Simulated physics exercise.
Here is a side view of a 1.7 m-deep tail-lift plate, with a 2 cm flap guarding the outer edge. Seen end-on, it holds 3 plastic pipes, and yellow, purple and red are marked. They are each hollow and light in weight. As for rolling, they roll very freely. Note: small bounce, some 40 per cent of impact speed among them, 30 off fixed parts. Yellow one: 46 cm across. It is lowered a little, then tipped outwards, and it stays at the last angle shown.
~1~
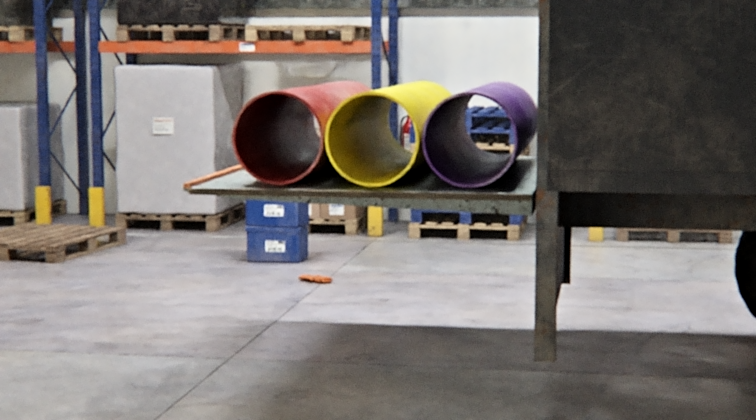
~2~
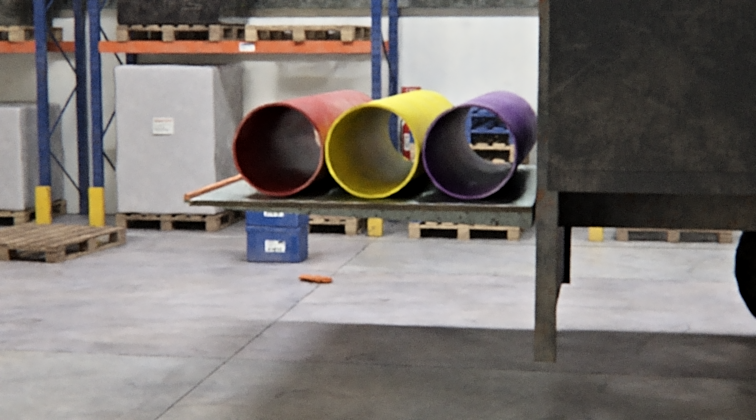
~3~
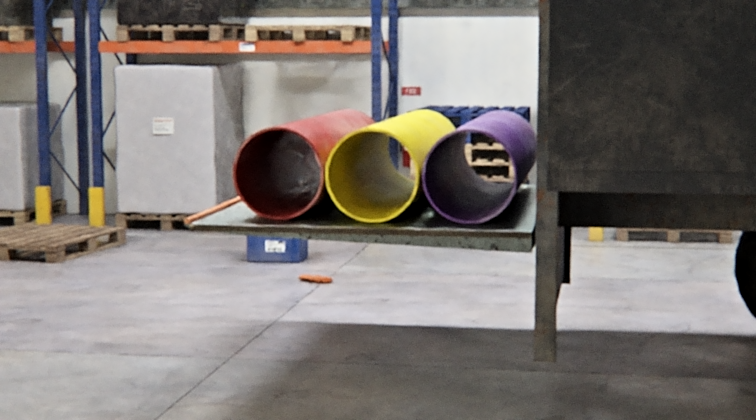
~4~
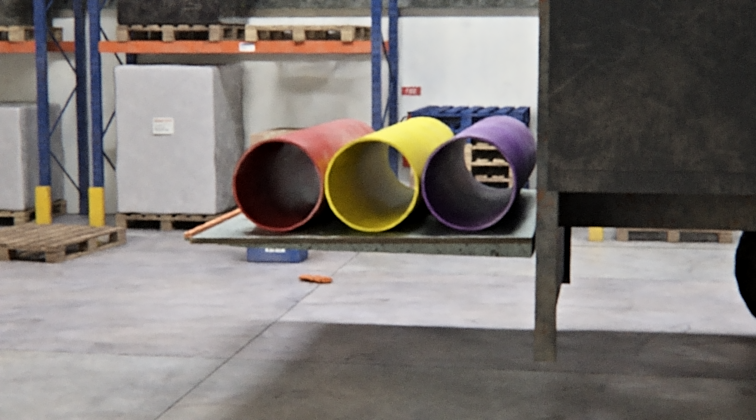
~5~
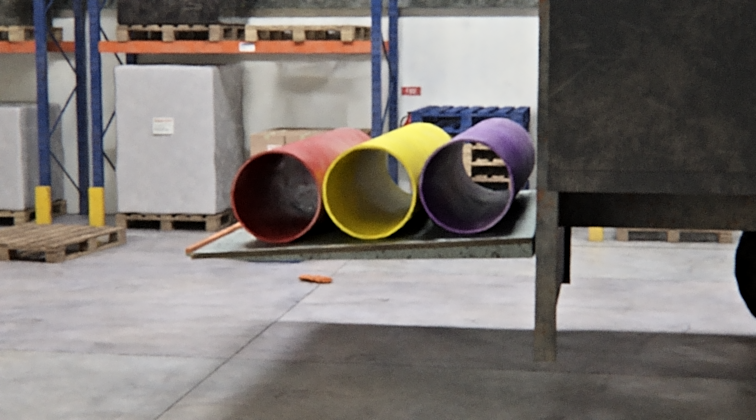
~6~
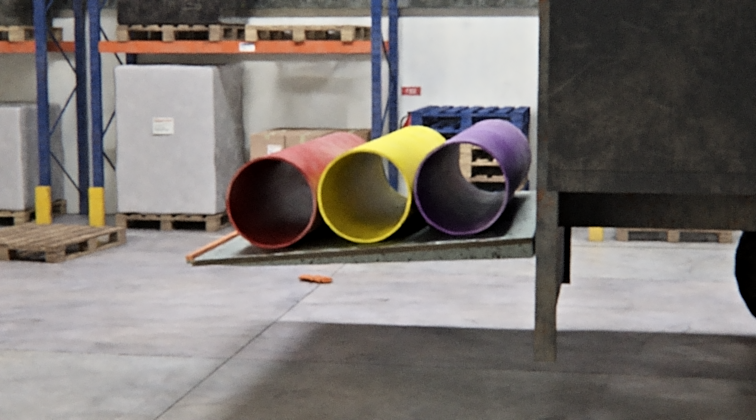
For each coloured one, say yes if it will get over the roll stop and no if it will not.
Yellow pipe - yes; purple - yes; red - yes.
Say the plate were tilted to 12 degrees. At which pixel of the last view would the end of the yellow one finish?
I'd put it somewhere near (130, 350).
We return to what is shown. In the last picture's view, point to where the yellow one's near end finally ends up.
Near pixel (86, 347).
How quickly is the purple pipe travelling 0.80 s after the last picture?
Estimated speed near 0.5 m/s.
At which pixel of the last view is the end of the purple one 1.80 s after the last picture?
Near (305, 200).
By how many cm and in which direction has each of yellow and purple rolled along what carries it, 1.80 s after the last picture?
Yellow has shifted 80 left and purple 80 left.
Another 0.8 s on from the last picture, yellow is on the plate, 60 cm from the stop, rolling left; purple is on the plate, 105 cm from the stop, rolling left; red is on the plate, 10 cm from the stop, rolling left; 0 over the stop so far.
Another 1.8 s on from the last picture, yellow is on the plate, 10 cm from the stop, rolling left; purple is on the plate, 55 cm from the stop, rolling left; red is on the ground; 1 over the stop so far.
Another 2.9 s on from the last picture, yellow is off the lift, on the ground; purple is over the stop and falling; red is on the ground; 3 over the stop so far.
In the end (6.2 s after the last picture), yellow is on the ground; purple is on the ground; red is on the ground; 3 over the stop so far.
